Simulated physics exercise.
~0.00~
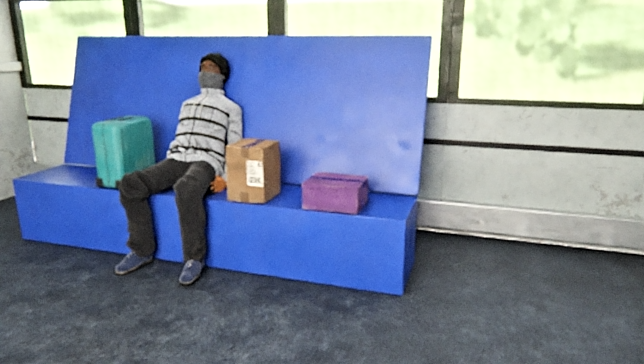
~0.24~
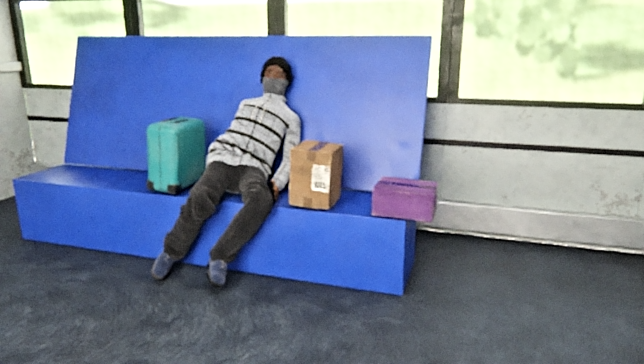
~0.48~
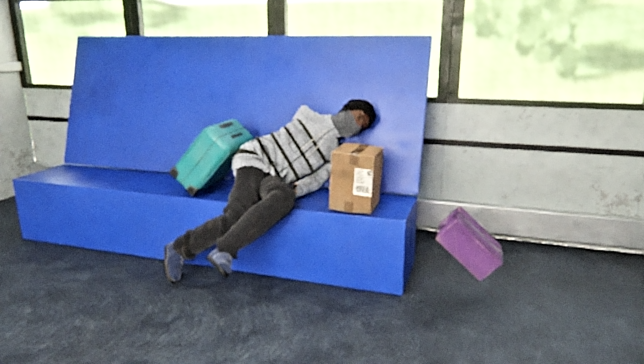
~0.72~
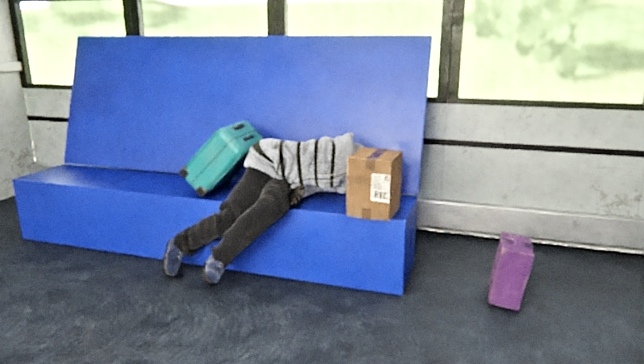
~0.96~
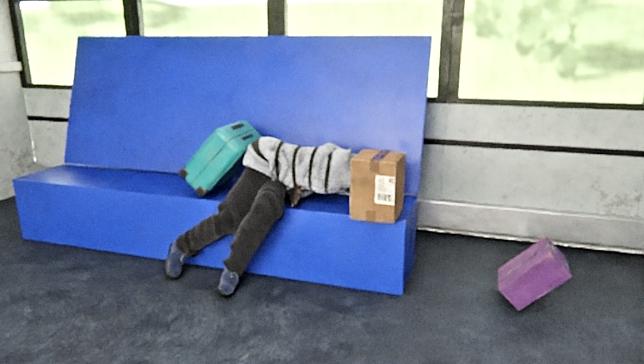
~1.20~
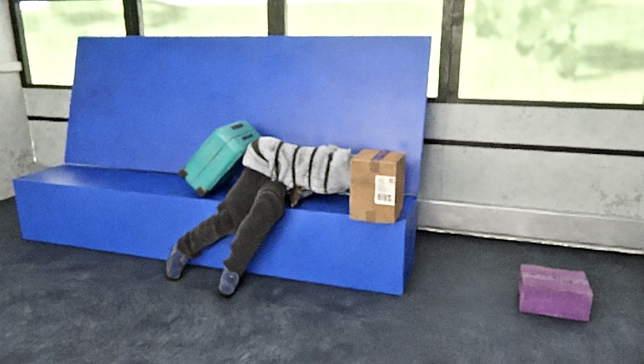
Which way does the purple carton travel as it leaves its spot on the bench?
The purple carton moves to the right, going past the end of the bench and down to the floor.
